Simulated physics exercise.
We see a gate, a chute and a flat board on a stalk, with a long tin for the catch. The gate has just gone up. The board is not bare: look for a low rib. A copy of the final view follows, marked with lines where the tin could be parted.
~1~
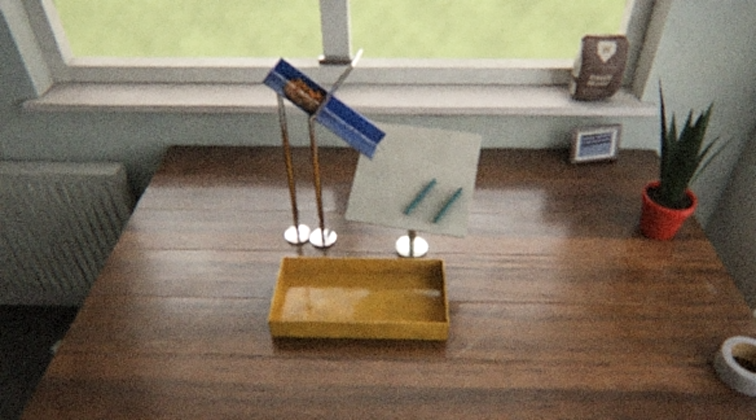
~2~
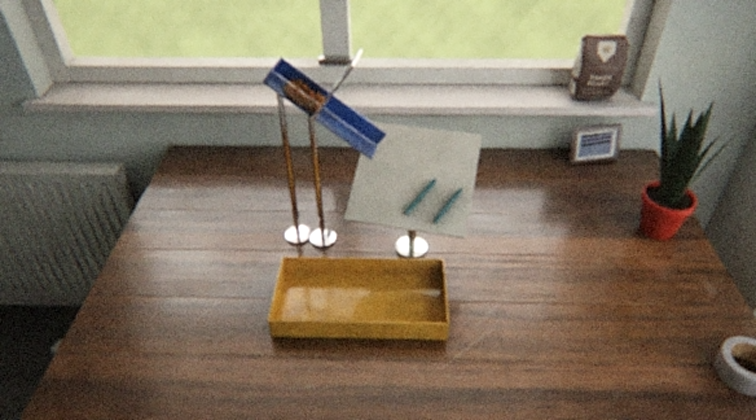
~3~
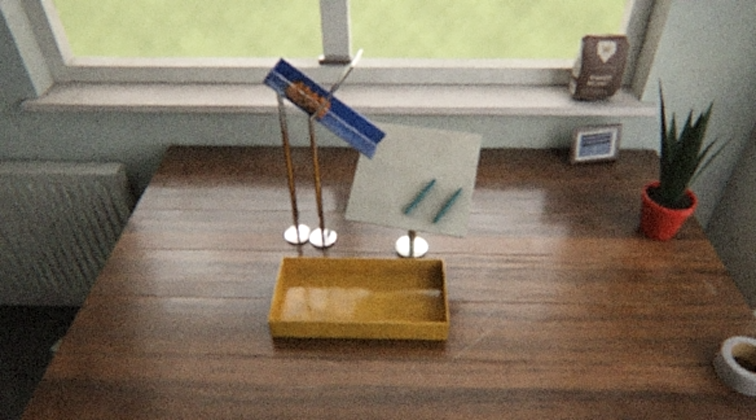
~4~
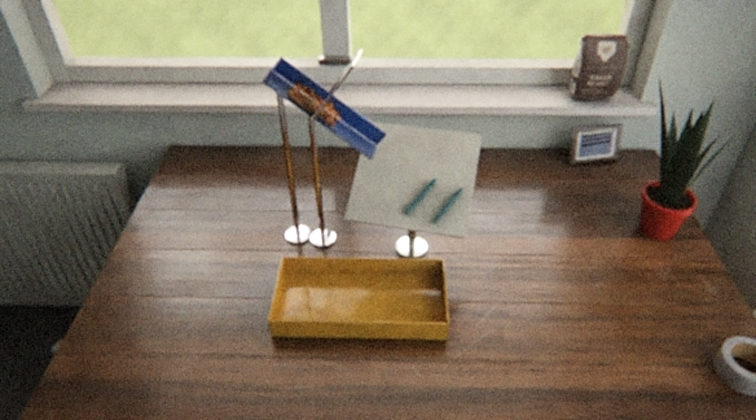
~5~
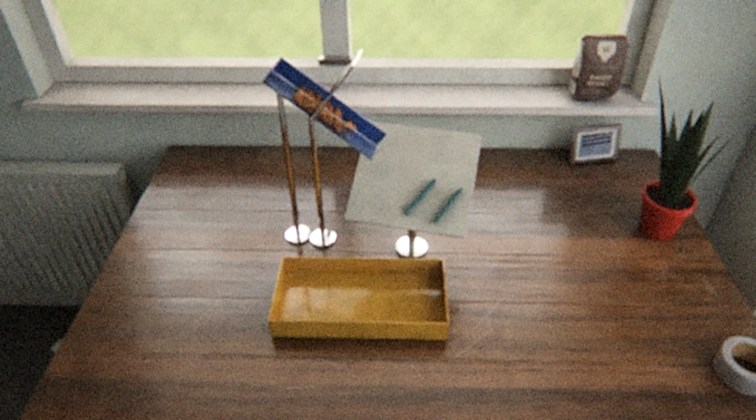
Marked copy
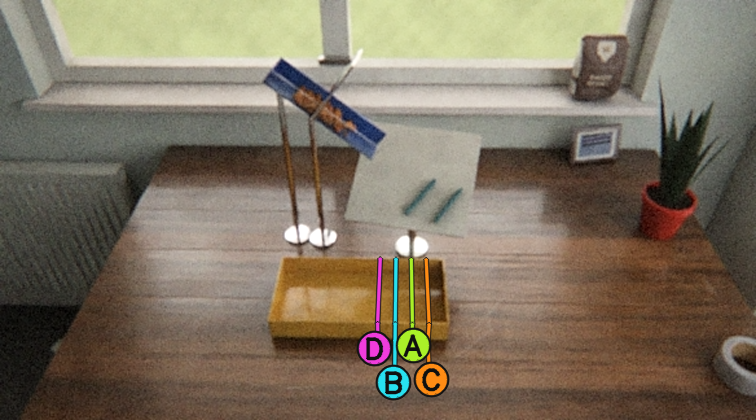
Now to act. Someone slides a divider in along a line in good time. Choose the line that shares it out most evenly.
Best: D.
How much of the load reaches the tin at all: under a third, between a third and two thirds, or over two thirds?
It is over two thirds.
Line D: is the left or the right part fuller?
Right.
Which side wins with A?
More lands on the left.
On the marked copy, line A crosses the front rim at (412, 323); line B crosses the front rim at (395, 323); line C crosses the front rim at (429, 323); line D crosses the front rim at (377, 322).
Choosing A, of what is caught, almost all on the left of the divider, about a tenth on the right.
Choosing B, of what is caught, the larger part on the left of the divider, about a tenth on the right.
Choosing C, of what is caught, almost all on the left of the divider, about a tenth on the right.
Choosing D, of what is caught, roughly a third on the left of the divider, roughly two thirds on the right.
